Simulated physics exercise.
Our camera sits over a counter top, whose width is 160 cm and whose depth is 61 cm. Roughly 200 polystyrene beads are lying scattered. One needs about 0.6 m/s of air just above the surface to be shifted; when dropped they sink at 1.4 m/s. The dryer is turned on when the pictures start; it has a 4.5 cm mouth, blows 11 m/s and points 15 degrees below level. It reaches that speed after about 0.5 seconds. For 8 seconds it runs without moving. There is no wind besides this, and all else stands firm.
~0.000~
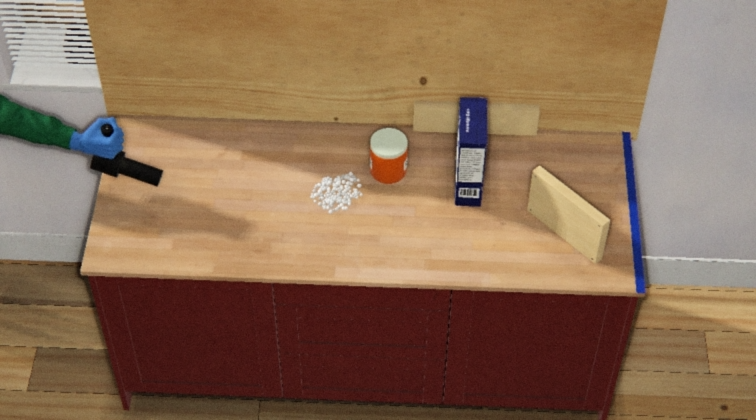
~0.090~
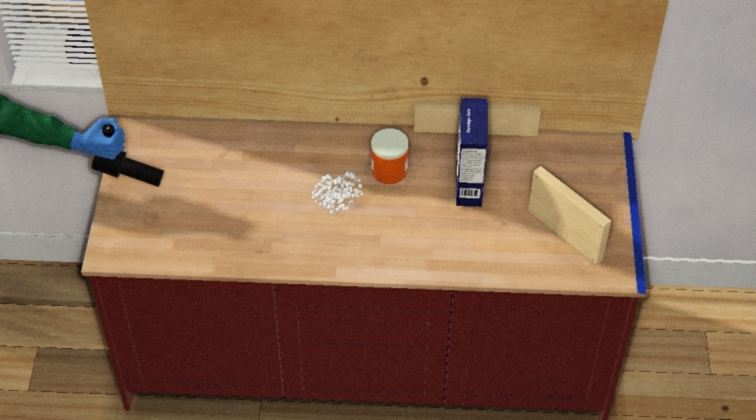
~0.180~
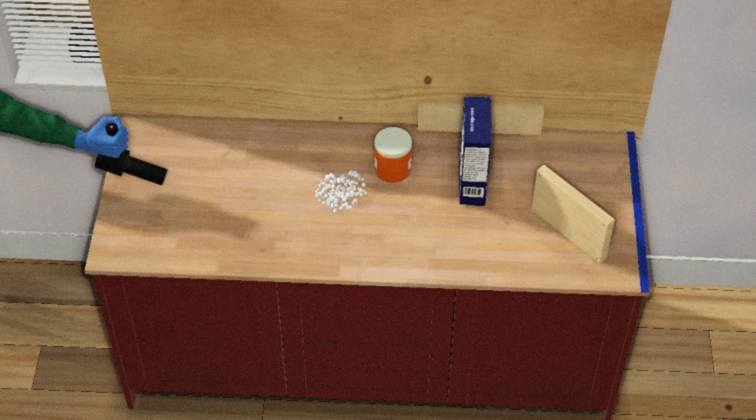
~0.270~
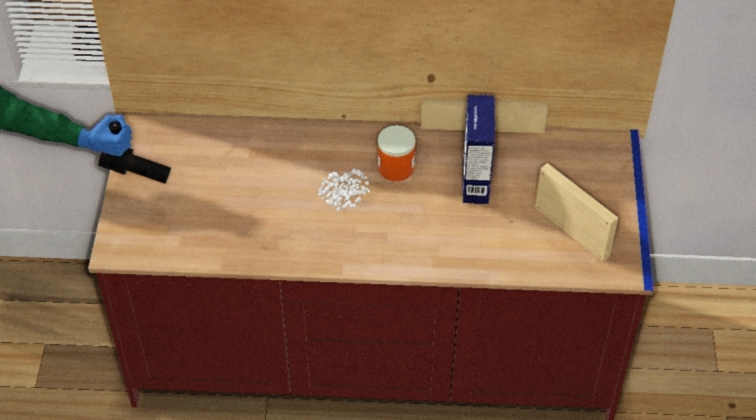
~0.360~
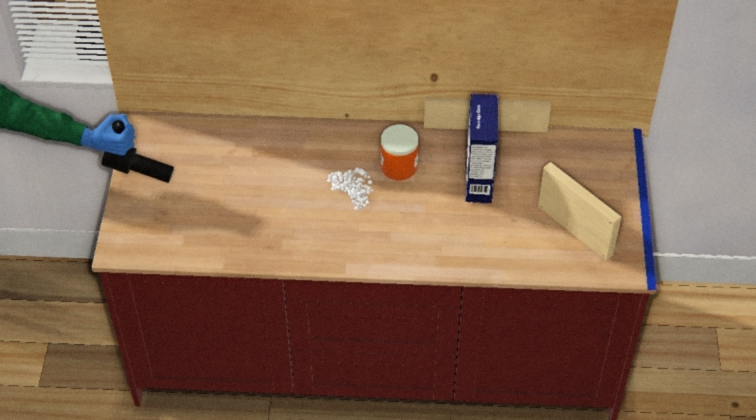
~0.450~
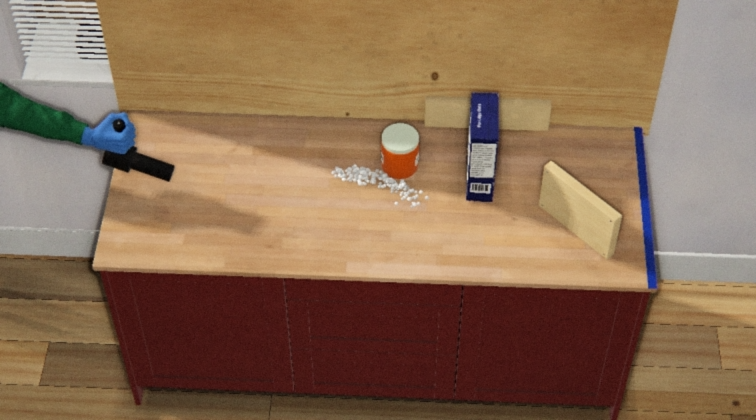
On a wooden counter top, a still dryer points right and white beads scatter rightward.
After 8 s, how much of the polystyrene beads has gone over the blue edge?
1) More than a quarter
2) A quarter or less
A quarter or less.
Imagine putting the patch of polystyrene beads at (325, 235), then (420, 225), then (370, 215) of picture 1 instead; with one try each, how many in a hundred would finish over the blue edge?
Taking the three spots in order, you'd get around 15 percent, 60 percent and 30 percent.
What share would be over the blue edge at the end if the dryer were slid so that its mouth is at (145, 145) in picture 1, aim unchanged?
The share would be near 30 %.
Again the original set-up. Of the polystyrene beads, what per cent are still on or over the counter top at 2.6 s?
Estimate: Near 100 percent.
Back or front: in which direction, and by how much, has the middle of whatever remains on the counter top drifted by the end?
It has shifted to the far side, by around 25 cm.
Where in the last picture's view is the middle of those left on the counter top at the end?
Centre point: About (453, 127).
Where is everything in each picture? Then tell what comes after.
In the first picture, the middle of the polystyrene beads is near (335, 194), none has stirred yet and the mouth of the dryer is at (160, 179).
In the second picture, the middle of the polystyrene beads is near (336, 194), none has stirred yet and the blue edge is centred on (638, 210).
In the third picture, the middle of the polystyrene beads is near (339, 192), none has stirred yet, the top of a jar is at (393, 141) and the top of a carton is at (478, 119).
In the fourth picture, the middle of the polystyrene beads is near (343, 191) and none has stirred yet.
In the fifth picture, the middle of the polystyrene beads is near (353, 187), the farthest in sight from the dryer is at (372, 191) and about 30 % have left their places.
In the sixth picture, the middle of the polystyrene beads is near (373, 178), the farthest in sight from the dryer is at (427, 198) and about 80 % have left their places.
After 1.6 s, 0 % are over the blue edge; the middle of those still in play is near (438, 127); 18 % have settled or left.
After 2.6 s, 0 % are over the blue edge; the middle of those still in play is near (453, 129); 22 % have settled or left.
After 4.4 s, 2 % are over the blue edge; the middle of those still in play is near (453, 129); 34 % have settled or left.
After 8.0 s, at the end, 2 % are over the blue edge; the middle of those still in play is near (453, 127).
